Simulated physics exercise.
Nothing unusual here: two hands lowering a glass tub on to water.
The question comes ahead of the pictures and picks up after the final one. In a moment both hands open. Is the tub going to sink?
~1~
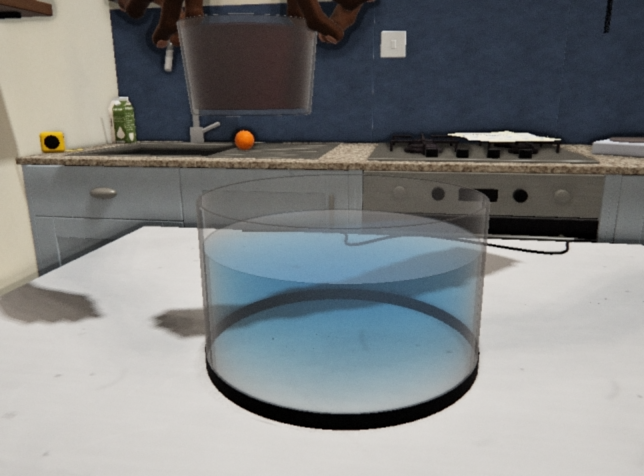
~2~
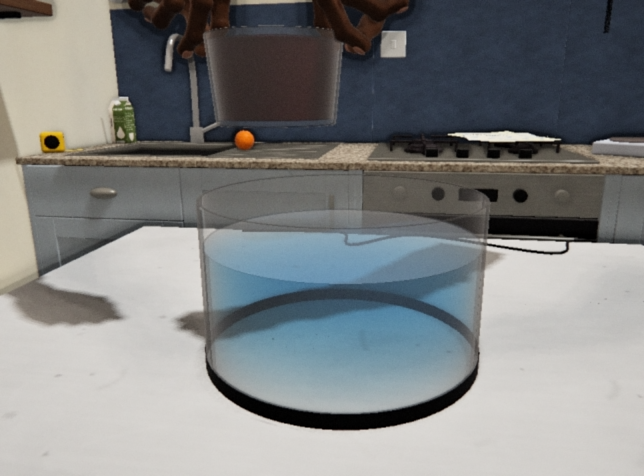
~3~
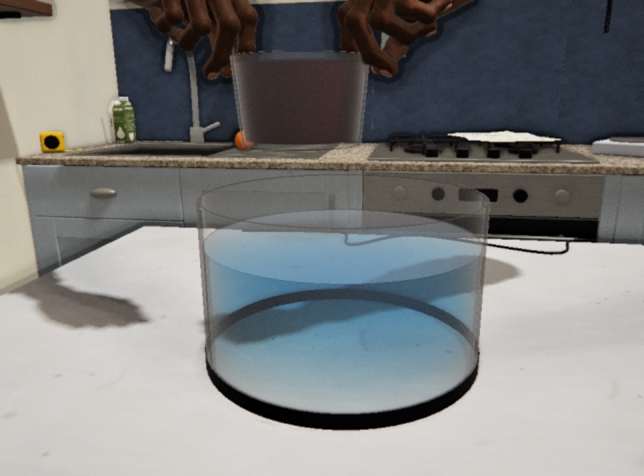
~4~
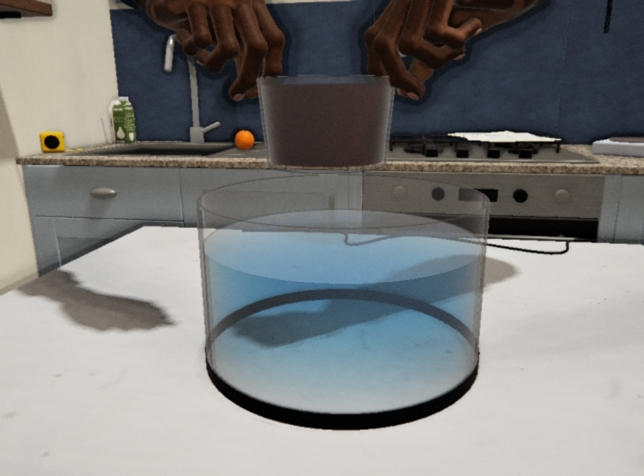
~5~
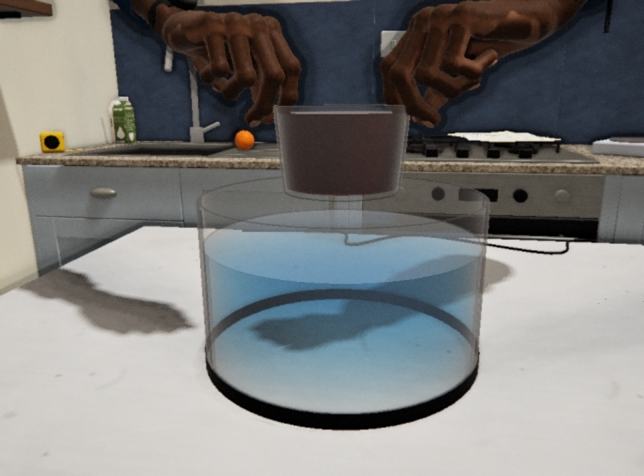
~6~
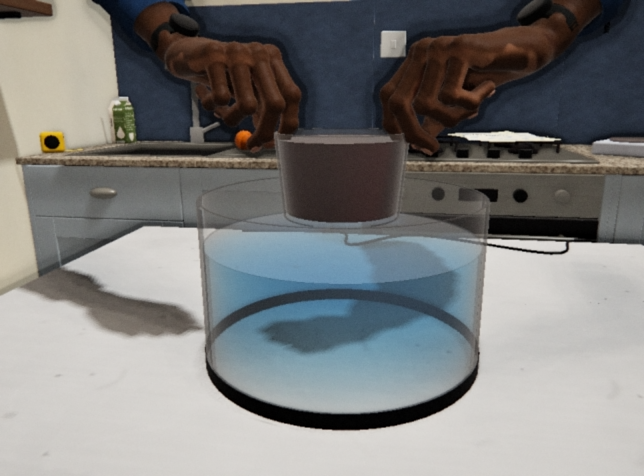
Yes, it goes down.
A moment on, the tub dips into the water.
Further on, water pours in over its rim.
When it is over, the tub lies on the bottom.
